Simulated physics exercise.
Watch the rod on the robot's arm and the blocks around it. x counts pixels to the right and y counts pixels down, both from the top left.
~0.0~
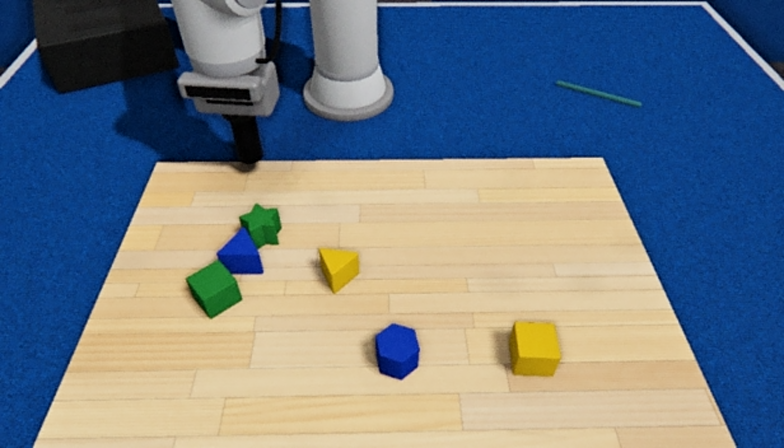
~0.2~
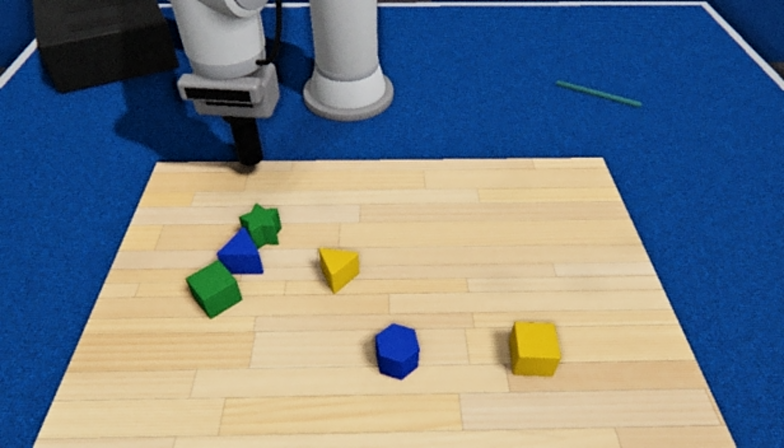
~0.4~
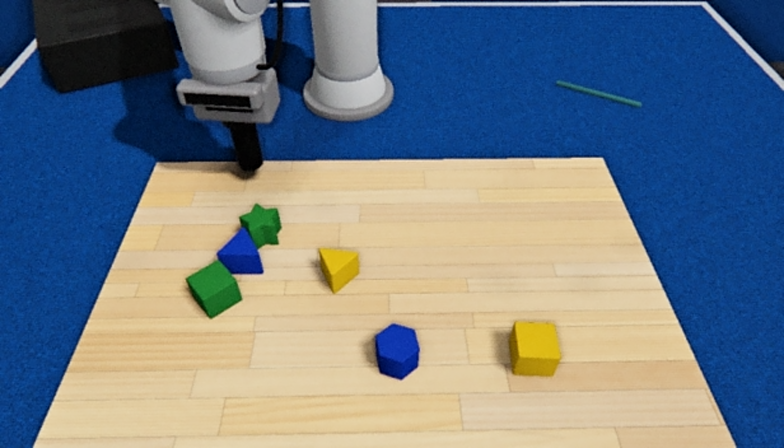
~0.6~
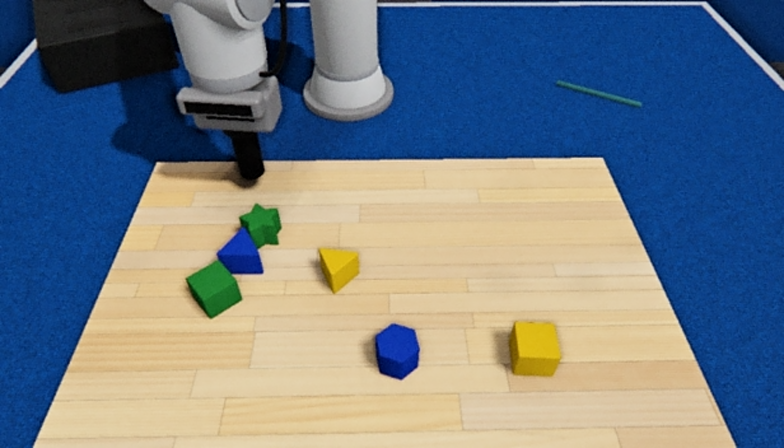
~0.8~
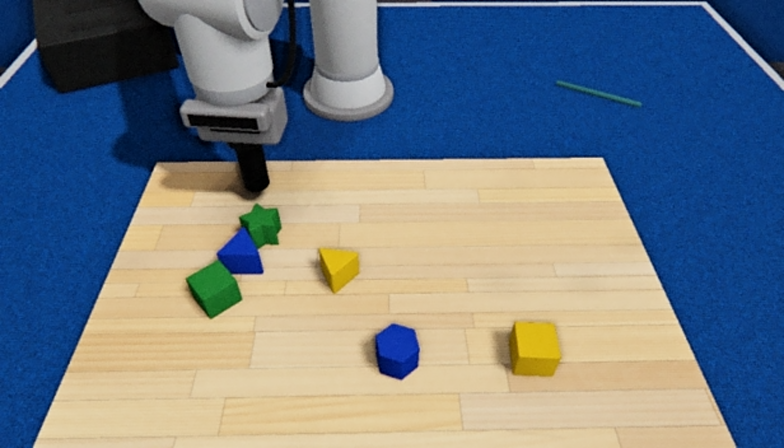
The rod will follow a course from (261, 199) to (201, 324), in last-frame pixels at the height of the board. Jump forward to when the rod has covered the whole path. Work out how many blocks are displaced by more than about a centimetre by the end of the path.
Total moved: Three or more.
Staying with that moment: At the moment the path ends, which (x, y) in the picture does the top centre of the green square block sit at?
Located at (189, 341).
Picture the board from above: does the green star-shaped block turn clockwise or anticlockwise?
From overhead, the rotation is counterclockwise.
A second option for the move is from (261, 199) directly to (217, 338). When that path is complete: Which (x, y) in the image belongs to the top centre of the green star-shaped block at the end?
It comes to (270, 236).
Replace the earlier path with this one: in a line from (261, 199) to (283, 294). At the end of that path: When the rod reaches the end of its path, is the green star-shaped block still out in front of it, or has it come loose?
I'd say it is still being pushed.
What follows on the original path. One third of the way, rod (239, 221); green star-shaped block (262, 223), turned 10° anticlockwise.
Two thirds of the way, rod (219, 262); green square block (206, 289); blue triangle (244, 268), turned 25° clockwise; green star-shaped block (264, 225), turned 30° anticlockwise.
At the end, rod (195, 310); green square block (189, 341), turned 15° anticlockwise; blue triangle (240, 275), turned 15° anticlockwise; green star-shaped block (264, 225), turned 30° anticlockwise.
